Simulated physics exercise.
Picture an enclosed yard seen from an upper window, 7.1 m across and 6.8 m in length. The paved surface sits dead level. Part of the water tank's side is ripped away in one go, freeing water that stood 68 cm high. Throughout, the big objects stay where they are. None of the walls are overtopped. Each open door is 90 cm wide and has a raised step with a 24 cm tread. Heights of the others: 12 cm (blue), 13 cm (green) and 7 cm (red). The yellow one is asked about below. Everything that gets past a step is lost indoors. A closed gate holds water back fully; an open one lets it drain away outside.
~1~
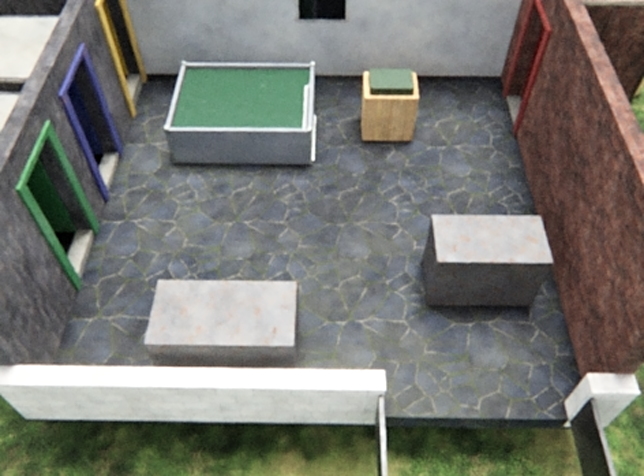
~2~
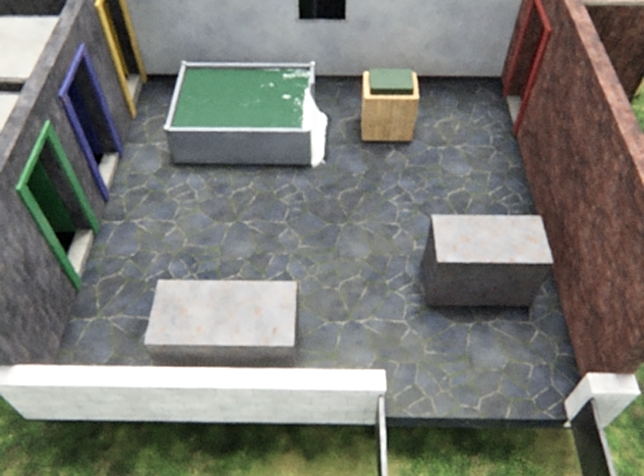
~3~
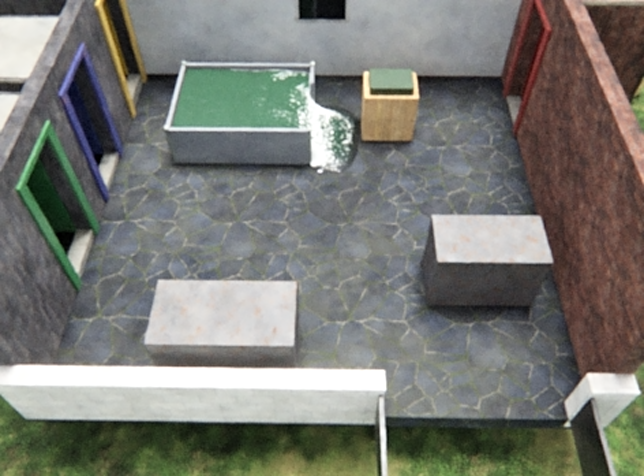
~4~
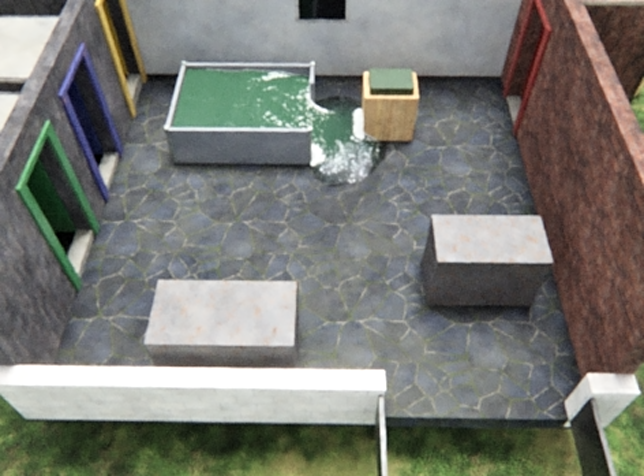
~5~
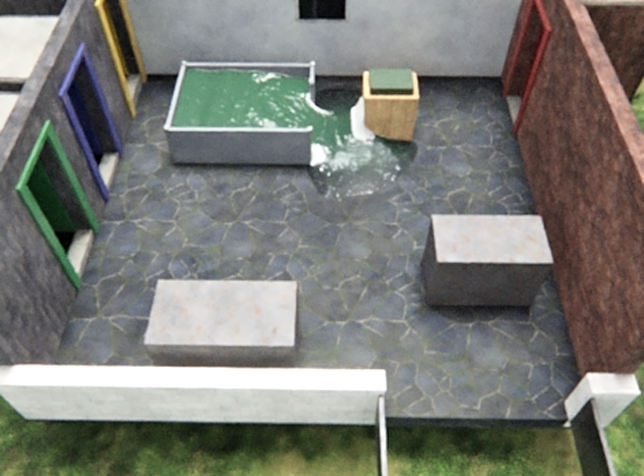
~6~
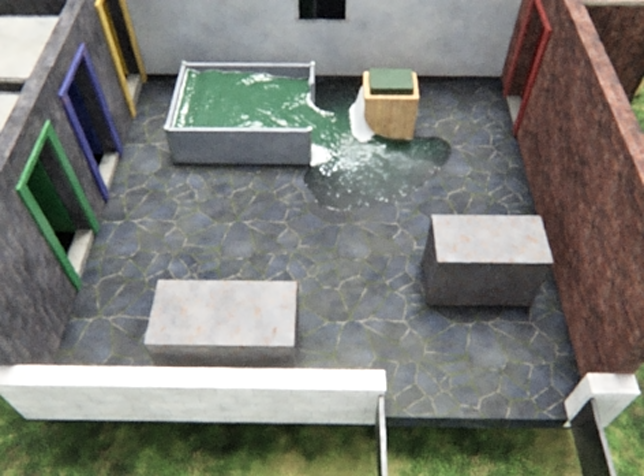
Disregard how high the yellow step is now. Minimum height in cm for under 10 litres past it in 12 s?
Approx. 9 cm.
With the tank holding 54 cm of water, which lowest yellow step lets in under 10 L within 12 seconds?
About 6.5 centimetres.
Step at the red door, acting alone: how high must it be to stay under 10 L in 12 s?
For red: Close to 12.0 cm.
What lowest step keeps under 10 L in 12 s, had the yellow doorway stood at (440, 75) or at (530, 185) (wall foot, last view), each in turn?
Minimums: Roughly 9.0 cm and 19 cm.
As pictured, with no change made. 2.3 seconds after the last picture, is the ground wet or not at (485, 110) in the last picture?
At that moment it's submerged.
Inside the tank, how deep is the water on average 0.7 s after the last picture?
The mean depth is about 44 cm.
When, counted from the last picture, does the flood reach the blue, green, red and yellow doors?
Arrives: Blue 4.5 s / green 6.5 s / red 1.1 s / yellow 2.6 s.
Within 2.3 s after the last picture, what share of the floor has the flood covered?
About 50 per cent.
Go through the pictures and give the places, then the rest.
Still water, 68 cm deep, in the water tank at (244, 99); the yellow door at (125, 53) is dry, in the first frame.
Water pours out at (310, 129) and has run 0.3 m, to (328, 121); about 9 cm deep outside, 68 cm at the back, in the second frame.
The gap is at (310, 130), the front 0.8 m out at (354, 135); the back of the water tank holds 68 cm, in the third frame.
Water pours out at (310, 131) and has run 1.3 m, to (382, 151); about 10 cm deep outside, 68 cm at the back, in the fourth frame.
The gap is at (310, 131), the front 1.8 m out at (412, 151); the back of the water tank holds 68 cm, in the fifth frame.
The gap is at (310, 131), the front 2.4 m out at (445, 147); the back of the water tank holds 60 cm; the yellow door at (125, 53), 3.5 m from the gap, is still 3.4 m from the nearest water, in the sixth frame.
Then, 0.7 s after the last picture water covers 25 % of the floor, deepest (48 cm) near (354, 135); it has not reached the yellow door.
Then, 2.3 s after the last picture water covers 50 % of the floor, deepest (28 cm) near (530, 246); it has not reached the yellow door.
Then, 11.3 s after the last picture water covers 95 % of the floor, deepest (9 cm) near (153, 83); 7 cm at the yellow door, 0 litres in over its 21 cm step.
At the yellow door as built, the water peaked near 11 cm, 3.9 s after the last picture.
With a step of 7.5 cm, 21 litres would have come in within the 12 s; with 10 cm, 7 litres. So under 10 litres takes about 9 cm.
